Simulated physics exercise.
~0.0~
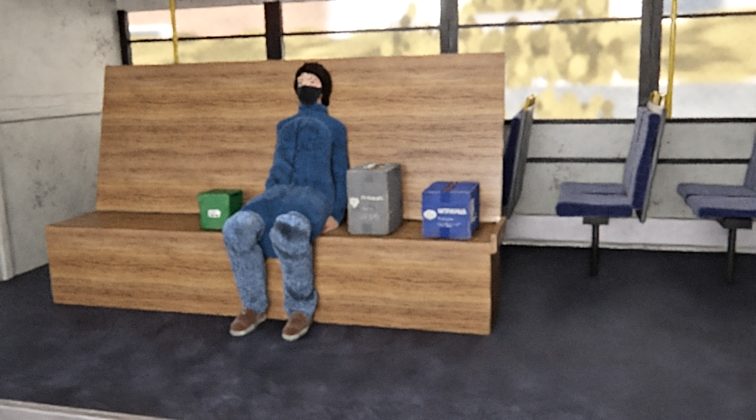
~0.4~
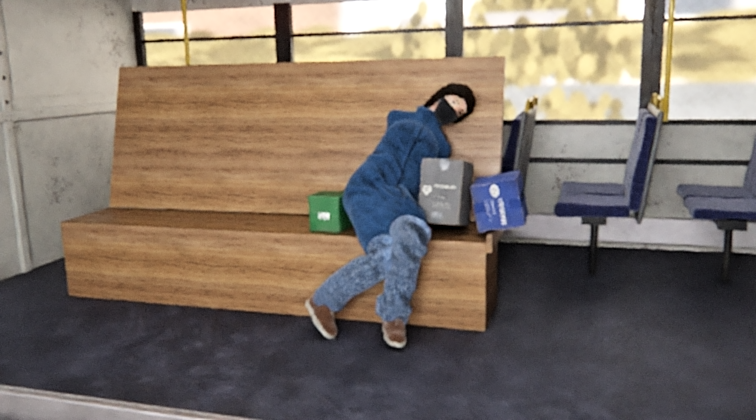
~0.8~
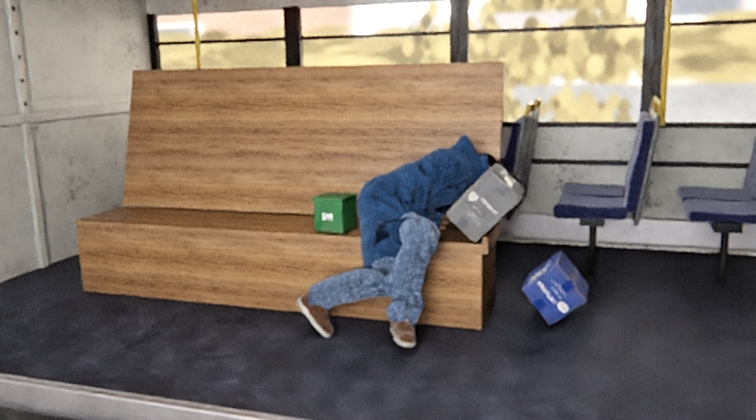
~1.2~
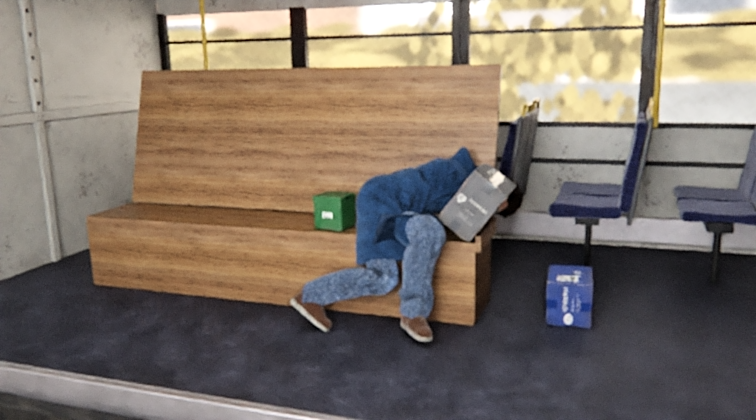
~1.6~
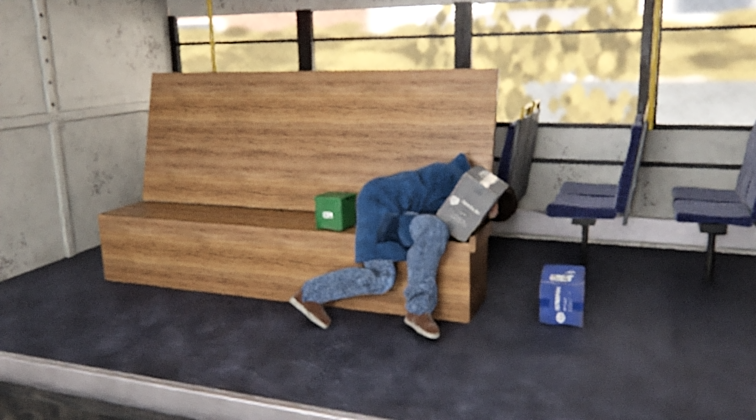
At first, a masked person in blue clothes sits limply on a wooden bench inside a shuttle, with a green box on the left and a grey box and a blue box on the right. The sleeper suddenly topples to the right, and all three boxes slide that way. The blue box tips over the bench end and tumbles to the floor, while the person folds over against the leaning grey box. Finally, the blue box rests on the floor, the green one remains on the seat, and the sleeper lies slumped at the bench's right end, hips still on it.
